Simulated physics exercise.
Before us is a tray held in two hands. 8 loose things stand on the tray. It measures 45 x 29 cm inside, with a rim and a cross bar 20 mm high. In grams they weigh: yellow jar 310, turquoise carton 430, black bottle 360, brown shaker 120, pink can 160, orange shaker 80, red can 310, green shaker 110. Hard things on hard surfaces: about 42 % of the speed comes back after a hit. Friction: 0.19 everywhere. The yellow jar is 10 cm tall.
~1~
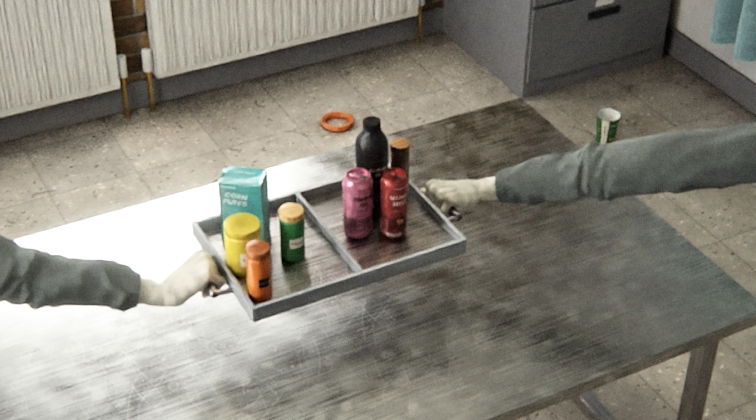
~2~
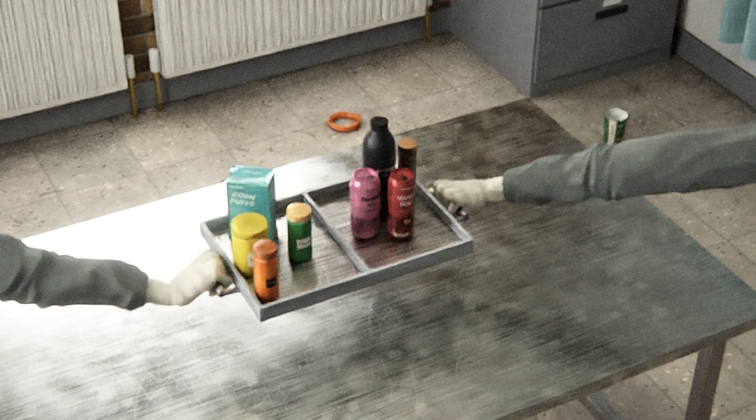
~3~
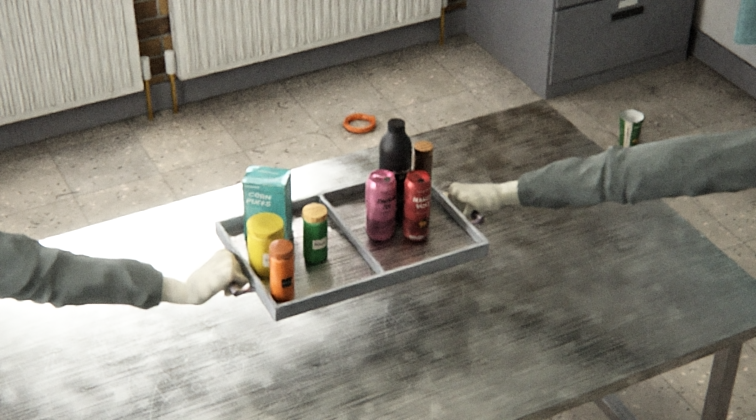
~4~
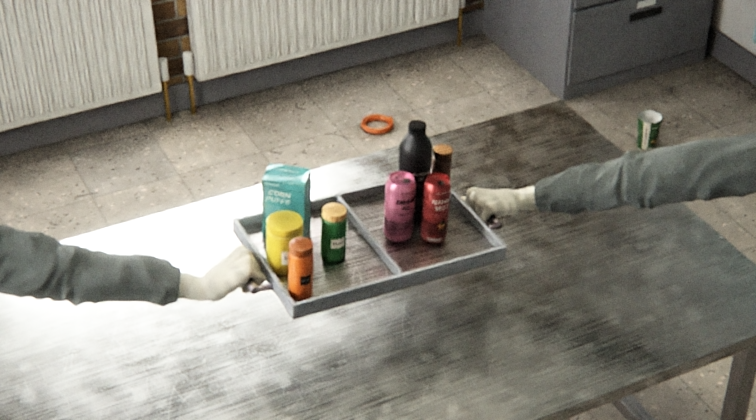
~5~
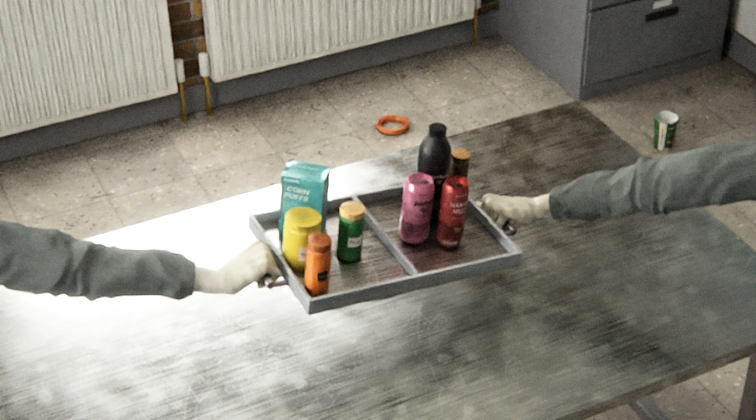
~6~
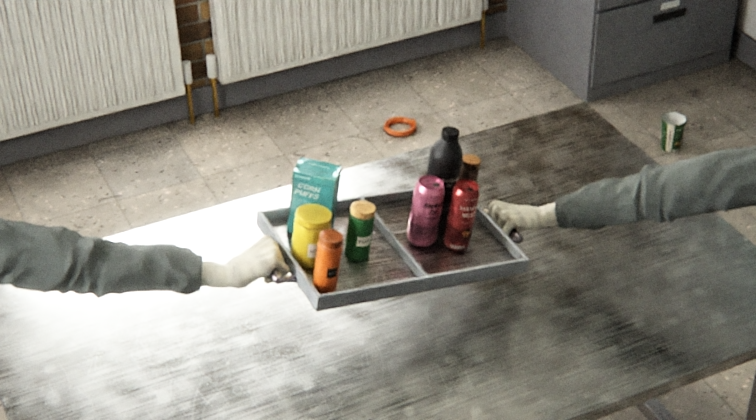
Two hands holding a divided tray of jars, cans, a carton and a bottle above a table, gradually tilting it right edge down.
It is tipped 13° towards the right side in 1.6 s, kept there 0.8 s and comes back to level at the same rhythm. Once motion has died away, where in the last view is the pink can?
Resting place of the pink can: (461, 200).
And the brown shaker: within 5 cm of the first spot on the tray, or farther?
The brown shaker holds its spot.
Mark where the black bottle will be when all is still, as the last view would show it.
Near (469, 166).
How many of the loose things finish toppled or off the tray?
In all, 1.
Then, 0.60 s after the last picture, tilt 13°, right edge down; pink can slid 3 cm near (439, 212); black bottle slid 3 cm; turquoise carton slid 3 cm.
Then, 1.00 s after the last picture, tilt 13°, right edge down; pink can slid 8 cm near (465, 213); orange shaker slid 11 cm; red can tipped 6° from how it sat.
Then, 1.70 s after the last picture, tilt 12°, right edge down; pink can slid 9 cm near (466, 212); orange shaker on its side; yellow jar slid 10 cm.
At rest, tipped over on the tray, orange shaker; not toppled but over 5 cm from the start, yellow jar, turquoise carton, black bottle, pink can, red can and green shaker; brown shaker in place, give or take 5 cm. Seen from the same camera at the end, pink can near (461, 200).
